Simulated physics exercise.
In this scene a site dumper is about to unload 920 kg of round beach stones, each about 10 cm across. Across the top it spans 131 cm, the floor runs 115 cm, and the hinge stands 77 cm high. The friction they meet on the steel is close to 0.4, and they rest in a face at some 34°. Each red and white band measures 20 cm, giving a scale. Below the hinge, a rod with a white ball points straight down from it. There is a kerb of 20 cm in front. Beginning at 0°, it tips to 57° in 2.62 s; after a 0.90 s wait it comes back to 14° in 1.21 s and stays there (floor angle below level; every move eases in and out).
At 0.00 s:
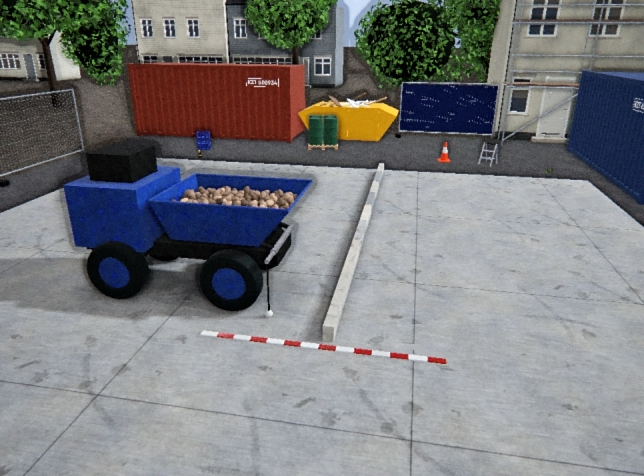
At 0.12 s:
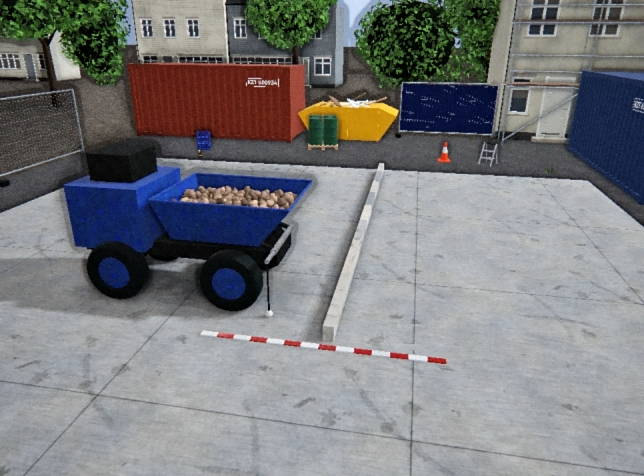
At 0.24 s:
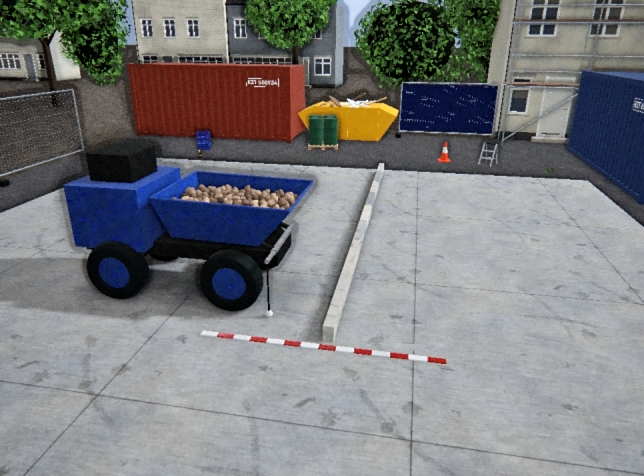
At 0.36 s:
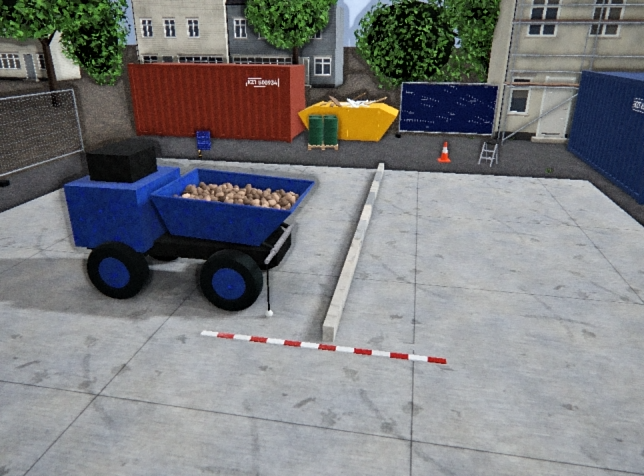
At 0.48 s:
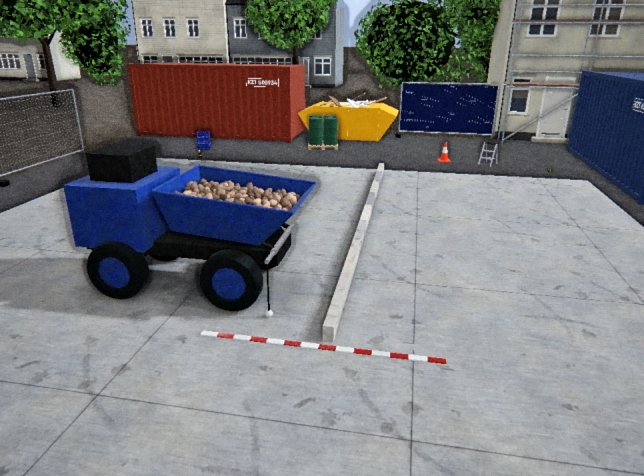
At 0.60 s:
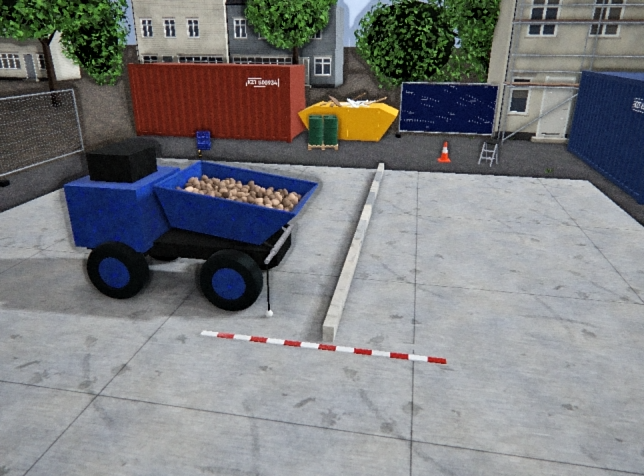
A paved concrete yard, seen from above and in front by a still camera, is backed by a dark wall, trees and pale buildings. A blue dumper with a black box on top and a skip of brown stones stands at left, near a pale kerb and a red and white pole, with red, yellow and blue containers behind. The skip tilts slightly and slowly forward to the right, its rear rising, while the wheels stay still.
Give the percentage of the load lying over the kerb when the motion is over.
Close to 65 in a hundred.
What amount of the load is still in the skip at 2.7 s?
Roughly 75 per cent is still inside.
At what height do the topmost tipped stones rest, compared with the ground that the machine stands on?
It rests some 34 cm higher than the ground the machine stands on.
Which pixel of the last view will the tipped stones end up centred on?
Centre estimate: Around (376, 296).
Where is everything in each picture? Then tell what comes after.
Lip at (289, 211), floor tilted 0°, highest stones at (237, 194), in the first frame.
The skip is at 0°, its lip at (289, 211); the top of the load is at (236, 193); the stones move at 0.1 m/s on average, in the second frame.
Lip at (290, 212), floor tilted 1°, highest stones at (233, 192); the stones move at 0.2 m/s on average, in the third frame.
The skip is at 3°, its lip at (291, 212); the top of the load is at (225, 190); the stones move at 0.2 m/s on average, in the fourth frame.
The skip is at 5°, its lip at (293, 213); the top of the load is at (209, 187); the stones move at 0.3 m/s on average, in the fifth frame.
Lip at (295, 215), floor tilted 8°, highest stones at (205, 183); the stones move at 0.3 m/s on average, in the sixth frame.
After 2.0 s the floor is at 48°; 100 % in the skip; the foremost stones are at (325, 220).
After 2.7 s the floor is at 57°; 74 % in the skip, 5 % on this side of the kerb, 21 % over the kerb; the foremost stones are at (390, 295).
After 5.2 s the floor is at 14°; 28 % in the skip, 5 % on this side of the kerb, 67 % over the kerb; the foremost stones are at (494, 292).
After 8.1 s the floor is at 14°; 28 % in the skip, 5 % on this side of the kerb, 67 % over the kerb; the foremost stones are at (494, 292).
